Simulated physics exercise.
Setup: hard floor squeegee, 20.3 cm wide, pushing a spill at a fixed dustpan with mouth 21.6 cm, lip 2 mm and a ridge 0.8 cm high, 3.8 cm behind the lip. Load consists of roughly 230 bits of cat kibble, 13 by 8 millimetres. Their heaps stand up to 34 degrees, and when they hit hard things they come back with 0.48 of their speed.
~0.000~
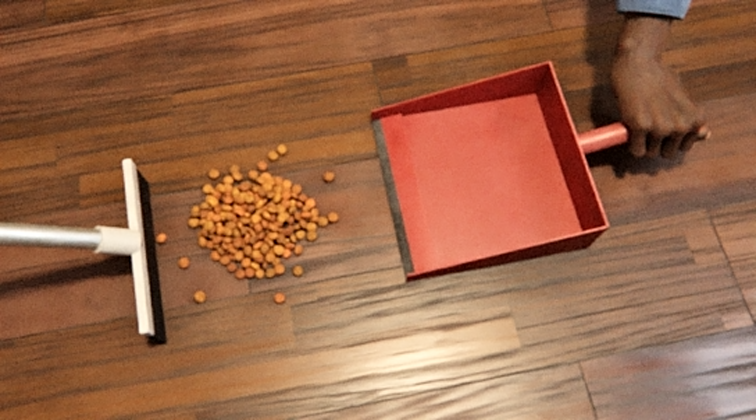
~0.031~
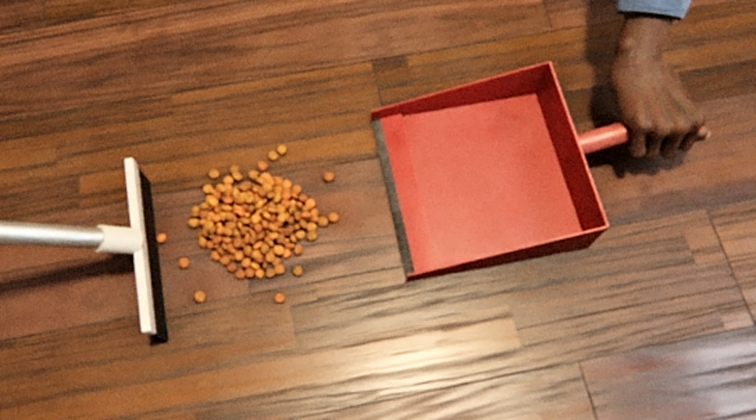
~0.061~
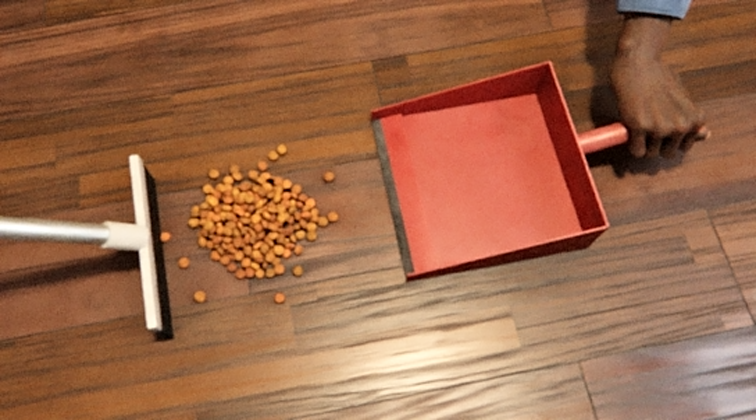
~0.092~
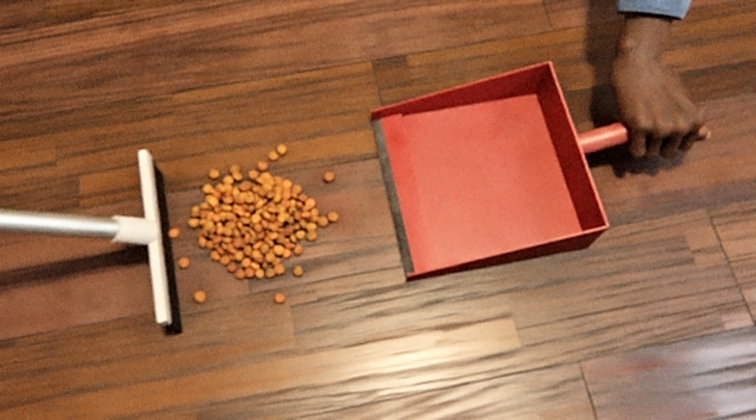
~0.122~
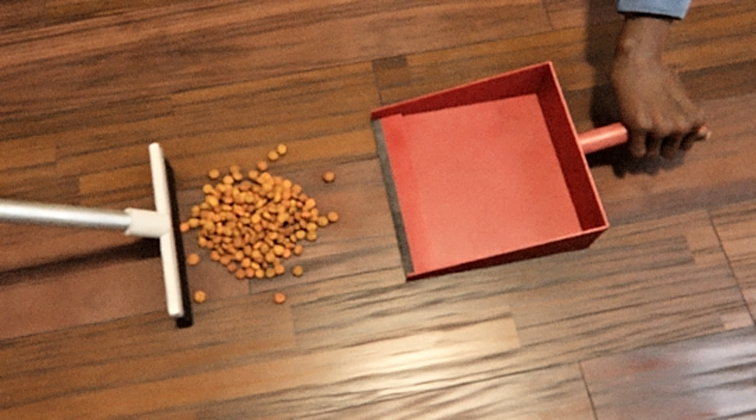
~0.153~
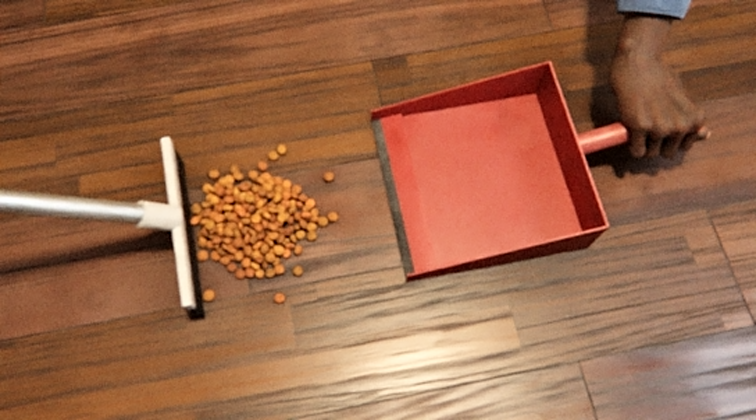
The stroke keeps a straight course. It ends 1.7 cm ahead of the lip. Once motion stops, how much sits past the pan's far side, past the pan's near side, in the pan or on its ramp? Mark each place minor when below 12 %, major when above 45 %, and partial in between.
Past the pan's far side - partial; past the pan's near side - minor; in the pan or on its ramp - partial.
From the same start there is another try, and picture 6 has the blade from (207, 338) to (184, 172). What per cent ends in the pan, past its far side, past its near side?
Pan: 35, far side: 0, near side: 10.
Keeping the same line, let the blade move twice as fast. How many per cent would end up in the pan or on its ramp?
In that case roughly 50 percent.
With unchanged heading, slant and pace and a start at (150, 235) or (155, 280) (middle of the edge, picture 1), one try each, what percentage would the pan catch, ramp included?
30 and 45 per cent, roughly.
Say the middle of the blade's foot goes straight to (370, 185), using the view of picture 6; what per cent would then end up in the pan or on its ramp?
Some 55 per cent.
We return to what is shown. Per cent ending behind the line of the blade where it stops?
Roughly 20 per cent of it.
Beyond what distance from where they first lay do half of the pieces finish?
That distance is close to 18 cm.
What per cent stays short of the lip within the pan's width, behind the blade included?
Share there: About 40 %.
After 0.40 s, middle of the blade 13 cm from the lip; 0 % over the lip, far side 0 %, near side 0 %.
After 0.57 s, middle of the blade 6 cm from the lip; 5 % over the lip, far side 10 %, near side 0 %.
Then, at 0.86 s, middle of the blade 2 cm from the lip; 40 % over the lip, far side 20 %, near side 0 %.
By 1.4 s all is still; far side 15 %, near side 0 %, pan 40 %, in front of the lip or behind the blade 40 %.
